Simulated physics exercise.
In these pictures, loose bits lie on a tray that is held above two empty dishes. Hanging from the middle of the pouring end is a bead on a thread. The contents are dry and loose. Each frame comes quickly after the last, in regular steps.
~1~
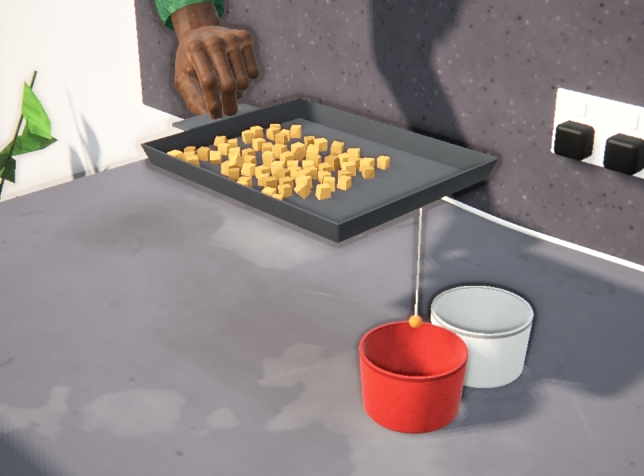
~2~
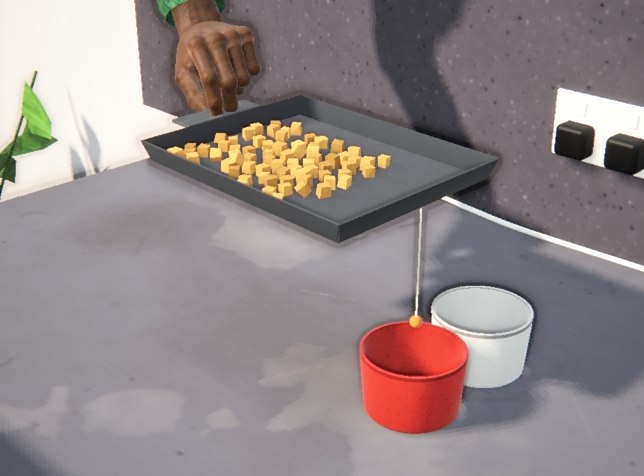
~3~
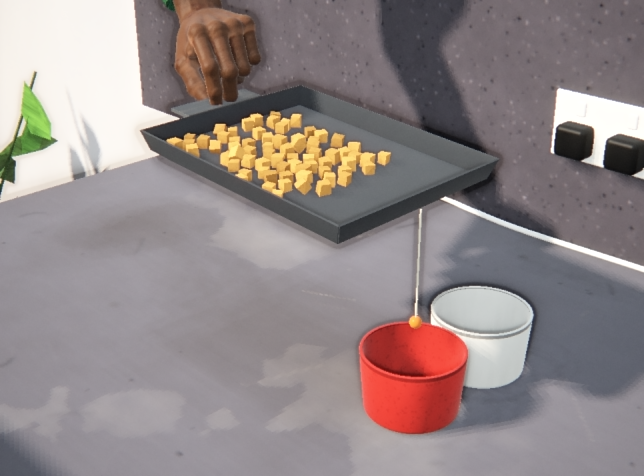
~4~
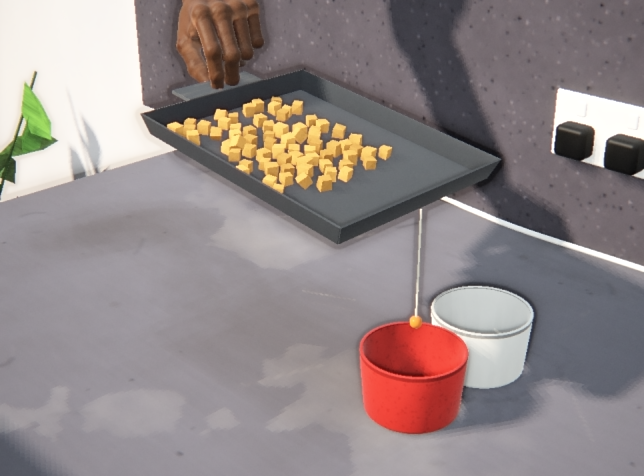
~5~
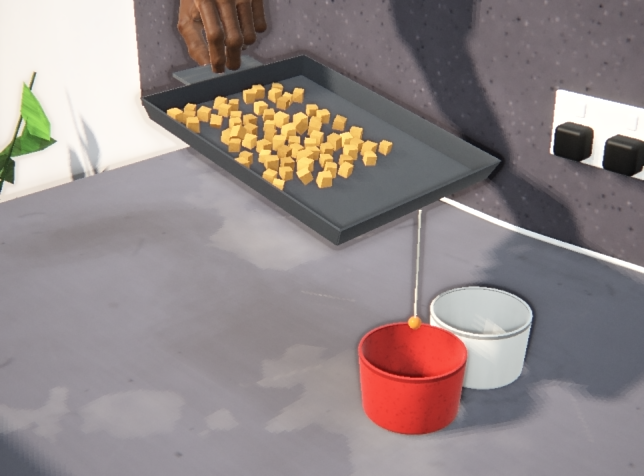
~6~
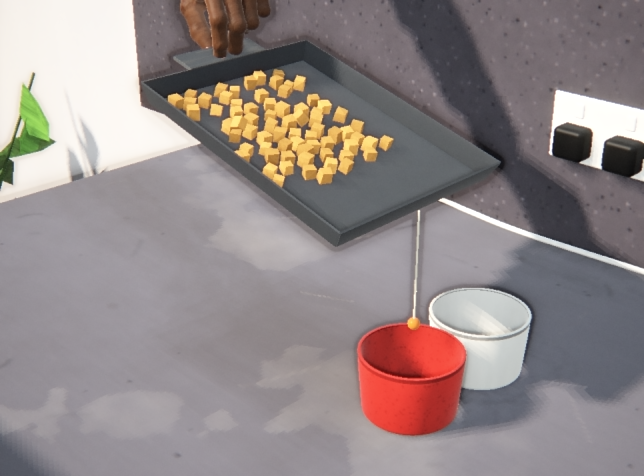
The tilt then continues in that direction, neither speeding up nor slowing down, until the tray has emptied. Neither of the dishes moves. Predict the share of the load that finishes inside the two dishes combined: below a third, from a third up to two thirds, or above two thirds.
The catch works out at below one third of everything on the tray.
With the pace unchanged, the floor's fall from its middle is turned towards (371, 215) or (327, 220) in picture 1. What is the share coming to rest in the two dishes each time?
Lab note: Try one about 10 %, try two 10 %.
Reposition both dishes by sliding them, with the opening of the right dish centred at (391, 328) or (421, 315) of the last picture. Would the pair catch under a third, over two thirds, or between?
Try 1 - under a third; try 2 - under a third.
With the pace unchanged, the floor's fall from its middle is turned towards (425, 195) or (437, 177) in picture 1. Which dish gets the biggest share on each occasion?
Try one: Right-side dish; try two: Right-side dish.
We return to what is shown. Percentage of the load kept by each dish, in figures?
Roughly 20 in a hundred end in the left dish and roughly 0 in a hundred in the right dish.
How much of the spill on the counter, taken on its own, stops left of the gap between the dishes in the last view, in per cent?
Roughly 40 percent.
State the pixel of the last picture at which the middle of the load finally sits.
Last view, centre at rest - approx. (458, 463).
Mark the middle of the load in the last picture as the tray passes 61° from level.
Centre estimate: (389, 198).
Shortly afterwards, tray tipped steeply; all but a few on the tray; a little in the air.
Next, tray tipped right over; the bulk on the tray; only a few in the left dish; only a few in the right dish; a little outside both; a little in the air.
Some moments later, tray tipped past a quarter turn; a little in the left dish; only a few in the right dish; the bulk outside both.
In the end, tray tipped past a quarter turn; a little in the left dish; only a few in the right dish; the bulk outside both.
